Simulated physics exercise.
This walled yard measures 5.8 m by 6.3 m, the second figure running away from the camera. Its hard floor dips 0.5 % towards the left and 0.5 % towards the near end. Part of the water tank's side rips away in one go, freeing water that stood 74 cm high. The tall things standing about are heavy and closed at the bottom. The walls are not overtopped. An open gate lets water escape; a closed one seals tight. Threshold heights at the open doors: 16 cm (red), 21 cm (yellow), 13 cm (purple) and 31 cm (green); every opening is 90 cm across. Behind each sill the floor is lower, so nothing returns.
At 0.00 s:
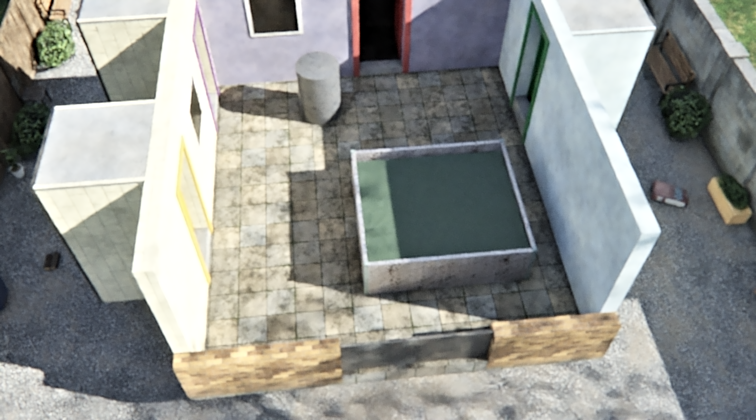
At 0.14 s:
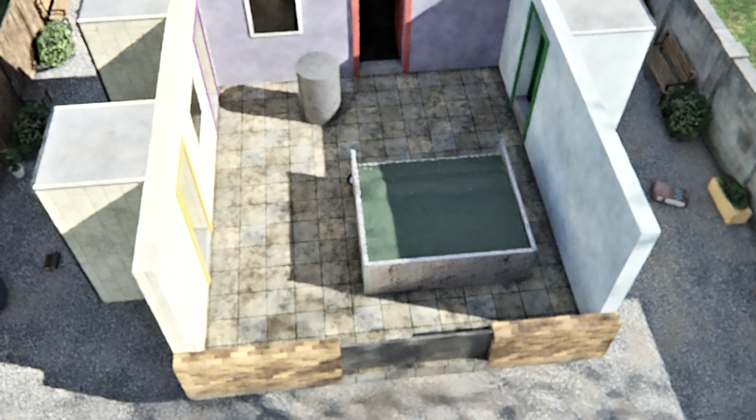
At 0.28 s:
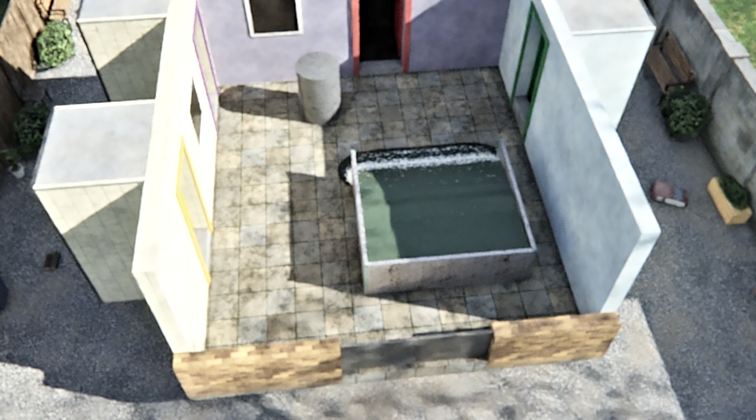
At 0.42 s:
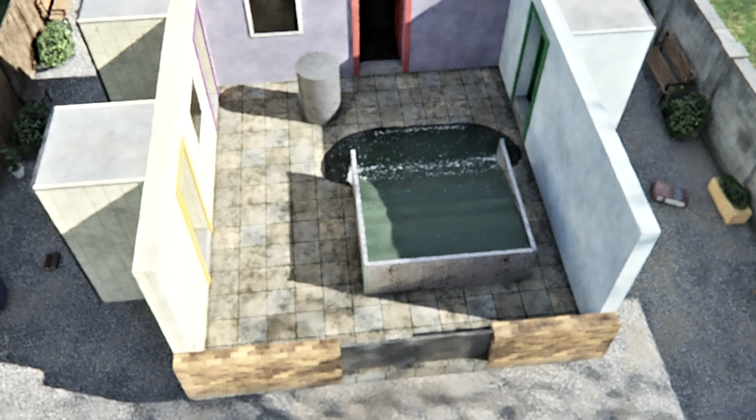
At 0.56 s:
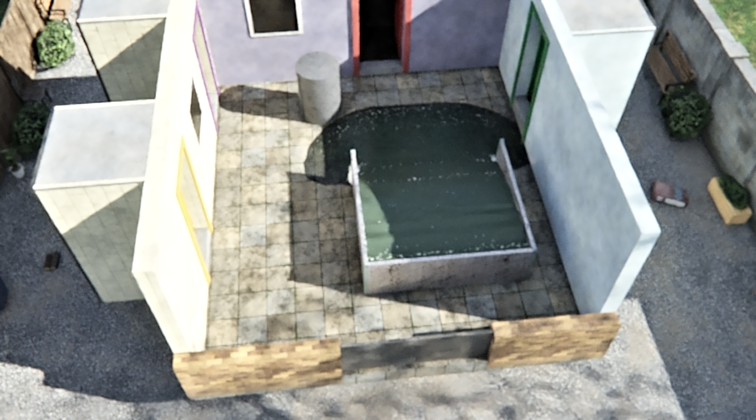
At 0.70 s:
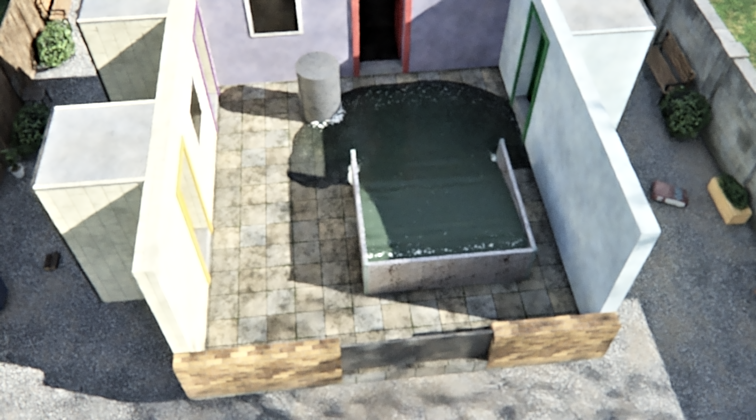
In a walled yard, dark water pours from the tank's far side and spreads across the paving.
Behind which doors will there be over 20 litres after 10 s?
Within that time: At the red door it goes over the limit; at the yellow door it stays under the limit; at the purple door it goes over the limit; at the green door it keeps below the limit.
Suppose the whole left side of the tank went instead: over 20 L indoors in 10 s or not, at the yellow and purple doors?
Against that limit: Yellow above, purple past it.
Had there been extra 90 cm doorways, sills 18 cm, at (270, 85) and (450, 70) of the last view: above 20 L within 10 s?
In that order: Not over, above.
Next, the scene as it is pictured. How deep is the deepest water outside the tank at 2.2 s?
About 49 cm.
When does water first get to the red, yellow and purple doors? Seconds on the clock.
Red 0.8 s, yellow 3.6 s, purple 1.6 s.
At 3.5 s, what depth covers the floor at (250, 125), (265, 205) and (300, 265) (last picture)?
About 12, 0 and 0 cm.
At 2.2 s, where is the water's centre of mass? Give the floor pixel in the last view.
At about (415, 146).
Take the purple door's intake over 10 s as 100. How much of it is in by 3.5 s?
About 45 per cent.
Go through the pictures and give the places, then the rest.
In the first picture, still water, 74 cm deep, in the water tank at (438, 201).
In the second picture, water pours out on the water tank's far side and has run 1.4 m, to a hidden place; typically 6 cm deep outside, 74 cm at the water tank's back.
In the third picture, the front is at (342, 170), 1.5 m from the gap on the water tank's far side; 1.8 m2 of floor is under water; 74 cm left at the back of the water tank.
In the fourth picture, water pours out on the water tank's far side and has run 1.9 m, to (506, 140); typically 12 cm deep outside, 74 cm at the water tank's back.
In the fifth picture, the front is at (315, 146), 2.2 m from the gap on the water tank's far side; 6.3 m2 of floor is under water; 69 cm left at the back of the water tank.
In the sixth picture, the front is at (358, 91), 2.7 m from the gap on the water tank's far side; 8.9 m2 of floor is under water; 62 cm left at the back of the water tank.
After 1.4 s water covers 40 % of the floor and is deepest (46 cm) near (376, 76); red door 43 cm at the sill, 85 L in, yellow door not reached, purple door not reached, green door 17 cm at the sill, 0 L in.
After 2.2 s water covers 45 % of the floor and is deepest (49 cm) near (487, 68); red door 44 cm at the sill, 246 L in, yellow door not reached, purple door 19 cm at the sill, 0 L in, green door 15 cm at the sill, 0 L in.
After 3.5 s water covers 55 % of the floor and is deepest (32 cm) near (345, 108); red door 29 cm at the sill, 409 L in, yellow door not reached, purple door 28 cm at the sill, 82 L in, green door 25 cm at the sill, 0 L in.
After 6.0 s water covers 90 % of the floor and is deepest (25 cm) near (204, 374); red door 12 cm at the sill, 455 L in, yellow door 13 cm at the sill, 0 L in, purple door 16 cm at the sill, 176 L in, green door 13 cm at the sill, 1 L in.
After 10.0 s water covers 100 % of the floor and is deepest (18 cm) near (204, 374); red door 8 cm at the sill, 455 L in, yellow door 7 cm at the sill, 0 L in, purple door 9 cm at the sill, 183 L in, green door 7 cm at the sill, 1 L in.
